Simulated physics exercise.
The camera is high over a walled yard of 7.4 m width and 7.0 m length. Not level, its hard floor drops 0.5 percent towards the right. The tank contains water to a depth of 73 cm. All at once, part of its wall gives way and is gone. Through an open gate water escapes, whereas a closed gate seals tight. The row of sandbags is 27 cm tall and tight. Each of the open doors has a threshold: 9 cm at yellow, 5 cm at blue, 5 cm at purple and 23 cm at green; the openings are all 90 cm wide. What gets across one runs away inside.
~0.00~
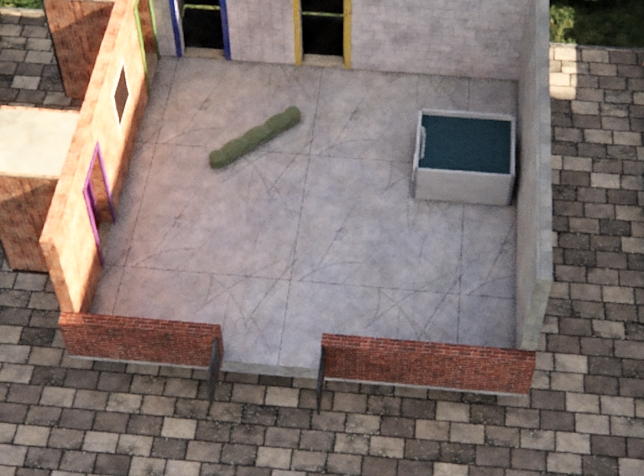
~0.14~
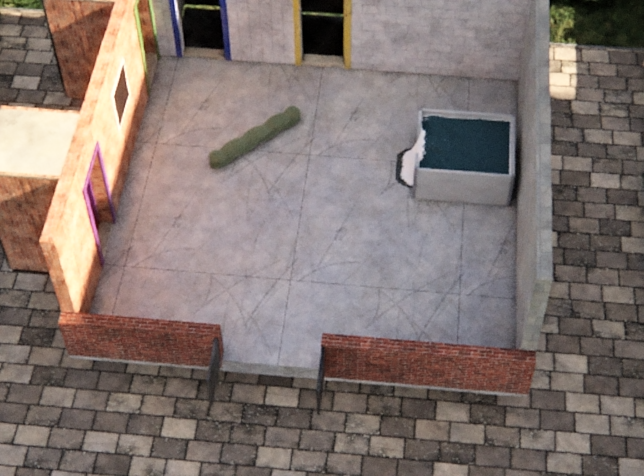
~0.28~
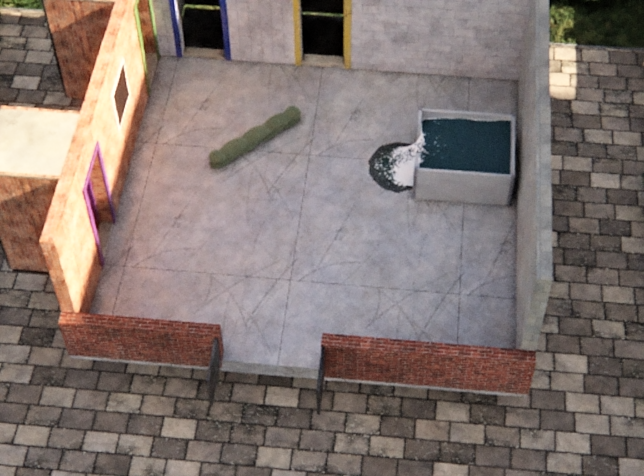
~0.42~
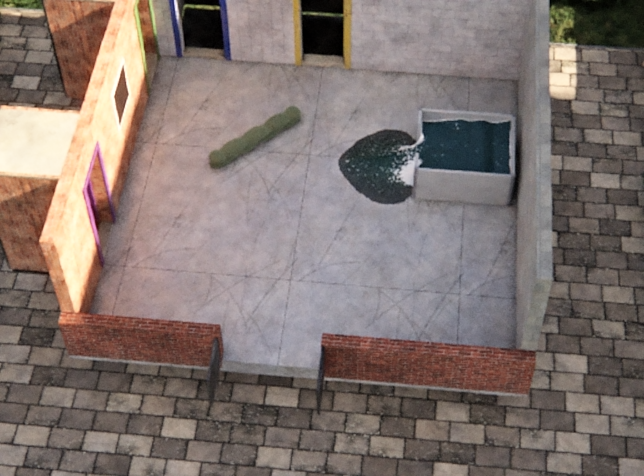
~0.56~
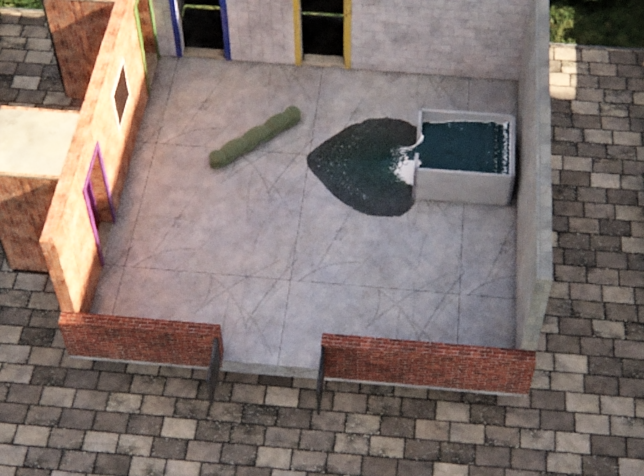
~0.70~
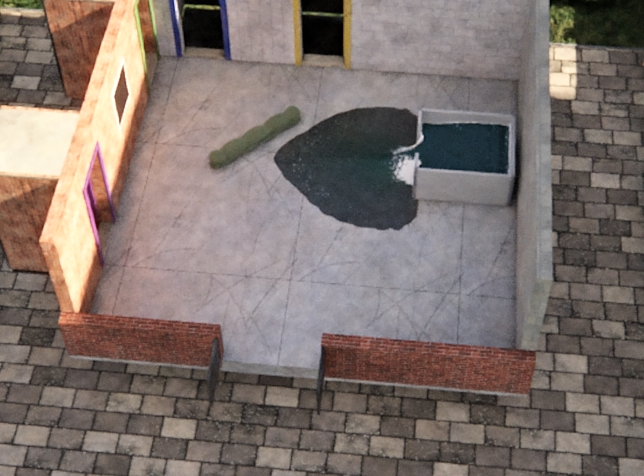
A walled yard with a pale, line-marked hard floor, edged by low red brick walls in front and an orange wall at left, is seen from high above by a still camera. A grey tank of dark teal water sits at right, a green hedge-like roll left of centre. Water bursts from the tank's left side, foaming white, and spreads leftward in a widening dark pool.
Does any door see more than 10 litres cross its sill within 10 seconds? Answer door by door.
Taking each door, the yellow door does not; the blue door does not; the purple door does; the green door does not.
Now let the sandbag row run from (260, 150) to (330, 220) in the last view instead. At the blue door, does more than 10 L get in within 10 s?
Limit check - blue: Fail, exceeded.
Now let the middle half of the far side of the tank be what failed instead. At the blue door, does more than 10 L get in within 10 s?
Note: Blue door, beyond the limit.
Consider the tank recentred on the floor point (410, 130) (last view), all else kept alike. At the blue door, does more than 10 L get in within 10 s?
So the blue door tops the limit.
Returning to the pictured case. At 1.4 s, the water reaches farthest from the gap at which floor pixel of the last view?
That would be close to (192, 183).
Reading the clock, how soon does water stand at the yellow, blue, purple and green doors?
Doors: Yellow 1.6 s / blue 2.2 s / purple 2.4 s / green 3.0 s.
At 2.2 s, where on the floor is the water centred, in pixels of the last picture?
Centre: Approx. (374, 170) px.
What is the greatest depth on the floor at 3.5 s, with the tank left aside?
It tops out at some 20 cm.
After 1.4 s water covers 25 % of the floor and is deepest (36 cm) near (413, 171); yellow door not reached, blue door not reached, purple door not reached, green door not reached.
After 2.2 s water covers 35 % of the floor and is deepest (25 cm) near (413, 171); yellow door 8 cm at the sill, 0 L in, blue door not reached, purple door not reached, green door not reached.
After 3.5 s water covers 45 % of the floor and is deepest (20 cm) near (413, 171); yellow door 8 cm at the sill, 1 L in, blue door 4 cm at the sill, 0 L in, purple door 12 cm at the sill, 35 L in, green door 11 cm at the sill, 0 L in.
After 6.0 s water covers 60 % of the floor and is deepest (12 cm) near (110, 278); yellow door 5 cm at the sill, 2 L in, blue door 4 cm at the sill, 0 L in, purple door 8 cm at the sill, 62 L in, green door 7 cm at the sill, 0 L in.
After 10.0 s water covers 85 % of the floor and is deepest (6 cm) near (239, 240); yellow door 5 cm at the sill, 2 L in, blue door 3 cm at the sill, 1 L in, purple door 4 cm at the sill, 72 L in, green door 3 cm at the sill, 0 L in.
